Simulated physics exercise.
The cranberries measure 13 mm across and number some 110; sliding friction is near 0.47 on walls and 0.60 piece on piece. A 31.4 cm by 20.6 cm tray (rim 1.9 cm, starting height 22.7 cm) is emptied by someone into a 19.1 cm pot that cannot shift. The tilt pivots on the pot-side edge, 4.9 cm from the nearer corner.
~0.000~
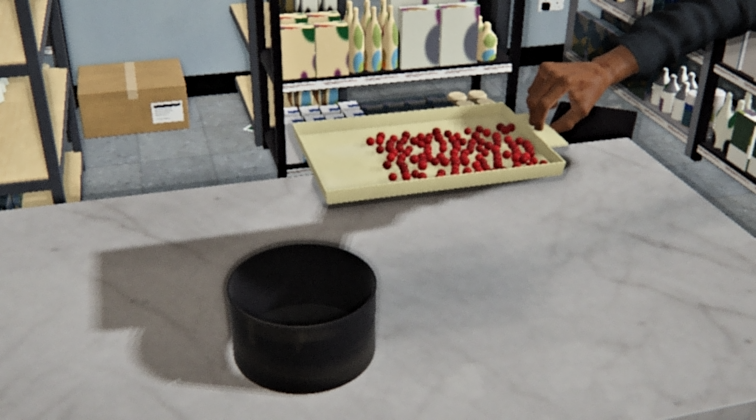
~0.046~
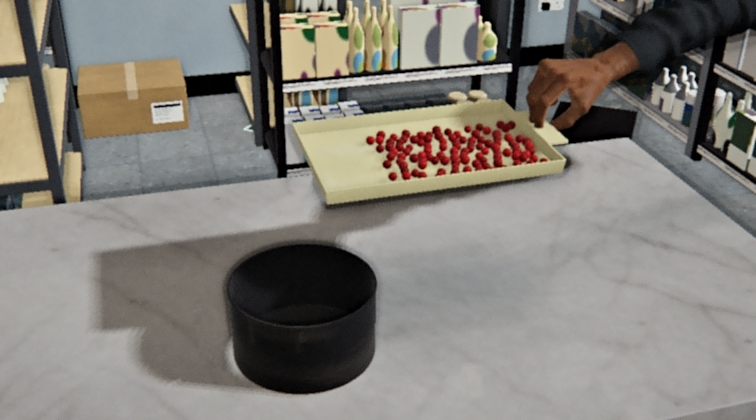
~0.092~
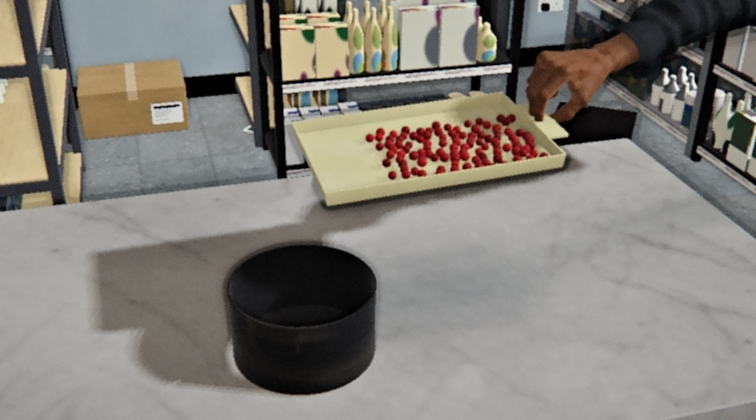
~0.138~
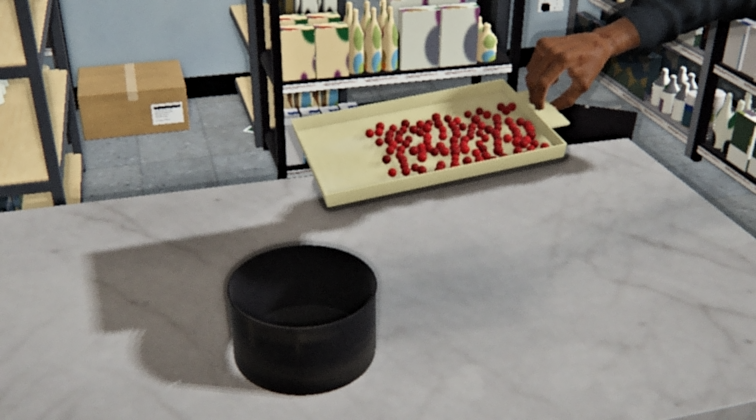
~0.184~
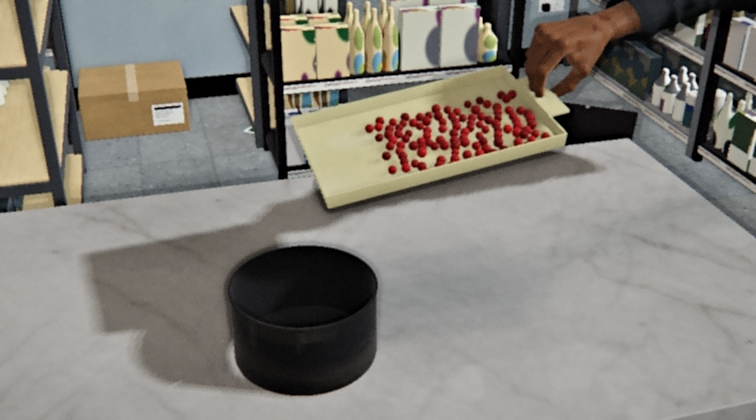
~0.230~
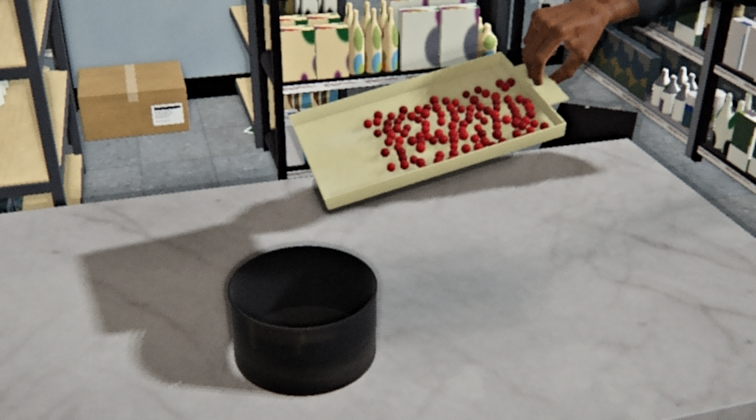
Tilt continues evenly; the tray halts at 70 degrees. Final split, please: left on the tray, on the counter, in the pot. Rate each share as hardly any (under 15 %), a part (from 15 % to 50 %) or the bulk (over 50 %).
Tray: The bulk; counter: Hardly any; pot: A part.
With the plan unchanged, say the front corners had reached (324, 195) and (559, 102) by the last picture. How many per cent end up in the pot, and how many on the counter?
Per cent by place - pot 30, counter 10.
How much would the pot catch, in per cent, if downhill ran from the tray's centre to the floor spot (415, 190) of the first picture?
Around 0 percent of them.
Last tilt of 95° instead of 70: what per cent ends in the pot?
95 percent.
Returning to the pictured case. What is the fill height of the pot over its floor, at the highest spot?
I'd say near 1.5 centimetres.
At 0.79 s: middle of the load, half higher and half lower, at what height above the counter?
Median height: Approx. 26 cm.
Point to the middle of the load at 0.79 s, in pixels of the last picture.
Close to pixel (341, 166).
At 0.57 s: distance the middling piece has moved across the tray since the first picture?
About 8 cm.
After 0.57 s, tilt 42 degrees; the tray holds 100 %, the pot 0 %.
After 0.79 s, tilt 60 degrees; the tray holds 95 %, the pot 0 %.
Then, at 1.13 s, tilt 70 degrees; the tray holds 80 %, the pot 15 %.
By 2.0 s all is still; tray 70 %, counter 5 %, pot 30 %.
